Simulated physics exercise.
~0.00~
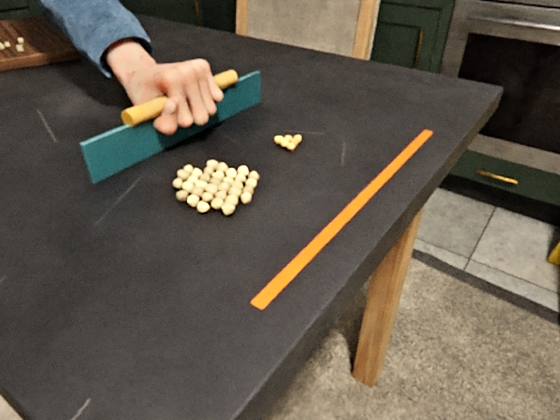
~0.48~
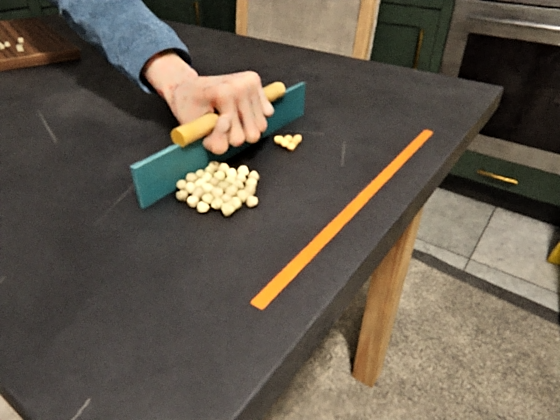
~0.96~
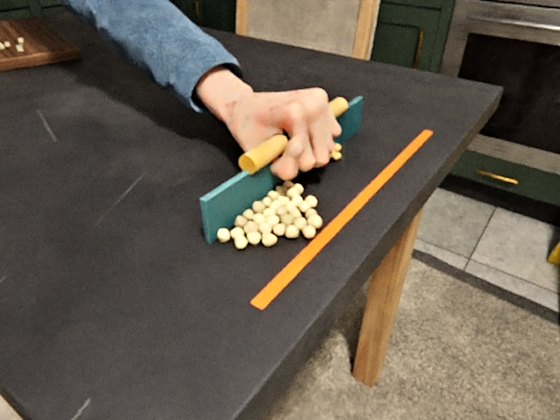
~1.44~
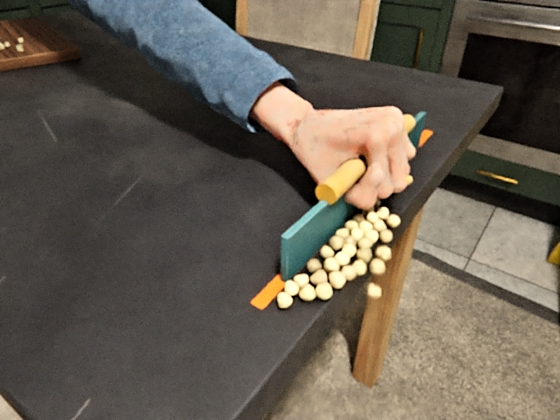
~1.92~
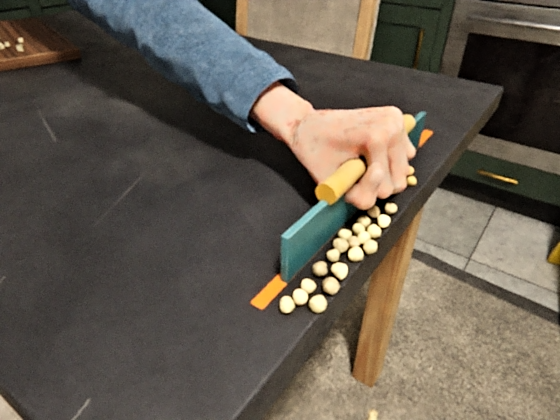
A hand in a blue sleeve grips the yellow handle of a teal scraper on a dark tabletop, seen from above at an angle, with an orange strip of tape near the right edge. A larger cluster of small pale balls lies in front of the blade, and a smaller yellowish cluster sits farther back. The hand pushes the scraper rightward, gathering the nearer cluster and then sweeping both toward the edge. The blade stops at the tape, and some nearer balls drop over the side. Most of them remain along the edge, while the farther cluster stays on the table.
